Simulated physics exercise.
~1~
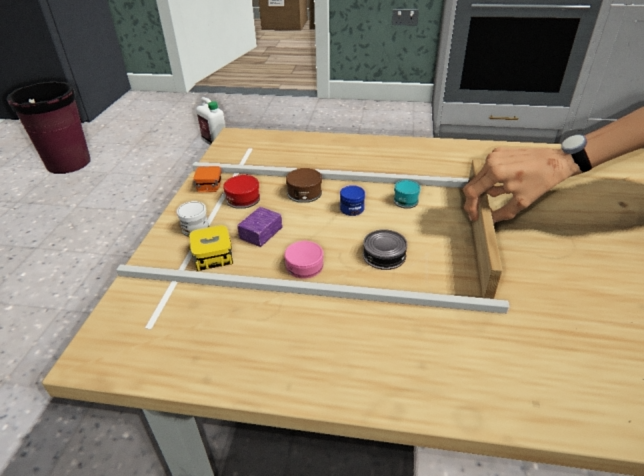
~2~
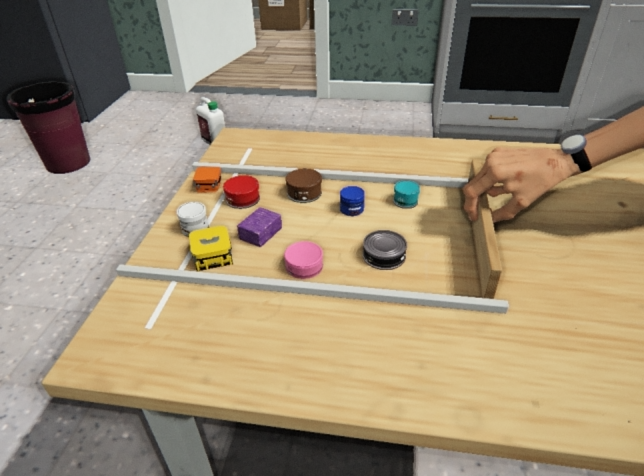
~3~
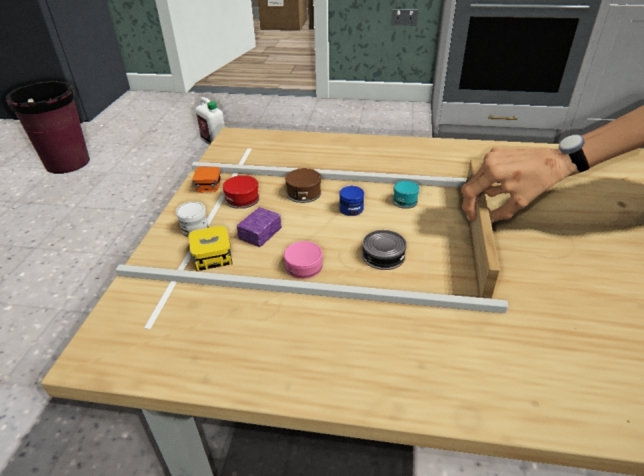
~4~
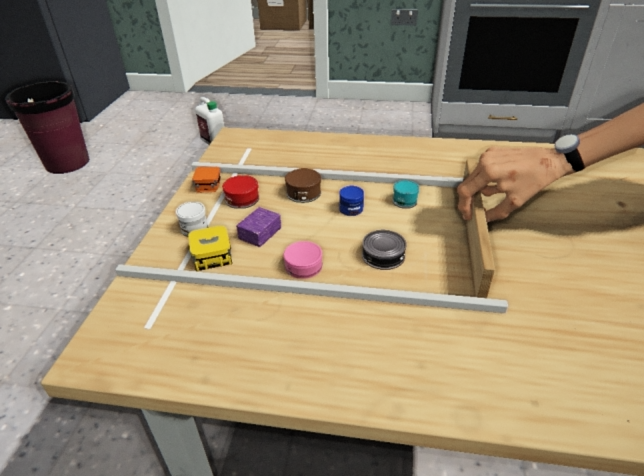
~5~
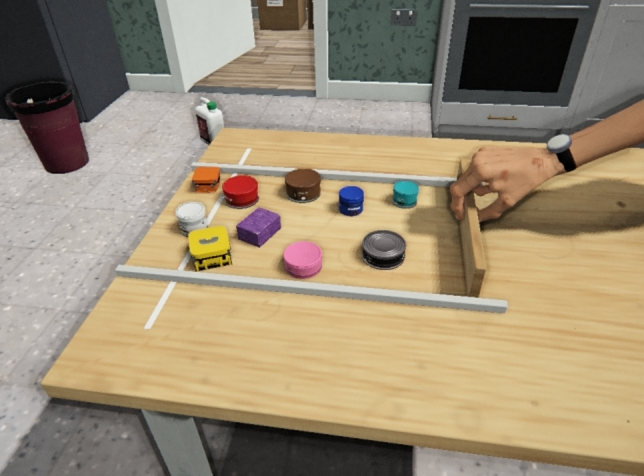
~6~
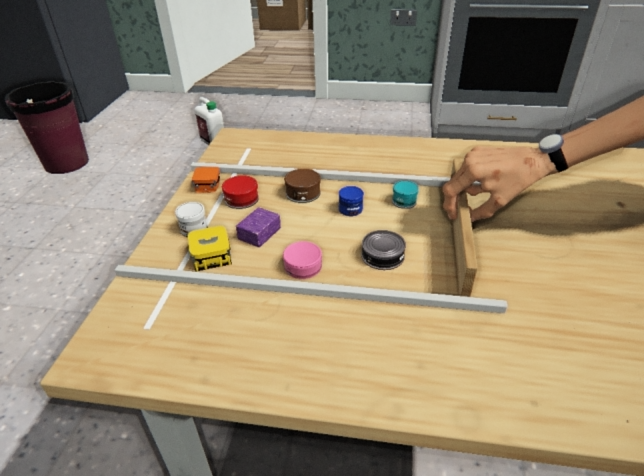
Hand with a wristwatch sliding an upright wooden board slightly left between two rails, colourful small containers sitting still on a table.
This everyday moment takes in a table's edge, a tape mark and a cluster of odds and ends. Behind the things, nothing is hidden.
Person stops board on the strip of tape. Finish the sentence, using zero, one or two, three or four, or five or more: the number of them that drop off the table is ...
The number that drop off the table is one or two.
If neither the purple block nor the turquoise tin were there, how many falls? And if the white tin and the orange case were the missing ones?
0 for the first case, 0 for the second.
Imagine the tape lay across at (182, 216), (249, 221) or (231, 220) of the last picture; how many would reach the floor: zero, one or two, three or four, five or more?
Taking the three places in turn, it would be at least five; none at all; none at all.
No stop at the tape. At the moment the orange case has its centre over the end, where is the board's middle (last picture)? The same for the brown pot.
I'd put it close to (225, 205), and close to (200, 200) for the other one.
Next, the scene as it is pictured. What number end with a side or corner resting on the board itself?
The count in contact is 5.
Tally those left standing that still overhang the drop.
Things overhanging at the end: 4.
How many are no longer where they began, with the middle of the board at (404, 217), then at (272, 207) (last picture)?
The count is 2 at the first point and 8 at the second.
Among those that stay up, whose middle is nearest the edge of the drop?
Yellow case.
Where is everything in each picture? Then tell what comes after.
The first picture shows orange case (209, 180); white tin (194, 219); yellow case (212, 248); board (482, 222); tape (211, 218).
The second picture shows white tin (193, 219); red tin (242, 192).
The third picture shows yellow case (211, 248); black pot (384, 250).
The fourth picture shows orange case (208, 180); board (475, 222).
The fifth picture shows white tin (192, 220); blue tub (351, 201).
The sixth picture shows orange case (207, 180); white tin (192, 220); yellow case (210, 249); board (461, 221); tape (210, 218).
Soon after, none off yet; orange case at rest near (207, 180); white tin at rest near (192, 220); yellow case at rest near (210, 249).
After that, none off yet; orange case moving near (201, 181); white tin at rest near (192, 220); yellow case displaced about its own width near (182, 243).
In the end, the number that fall off is one or two; gone, orange case.
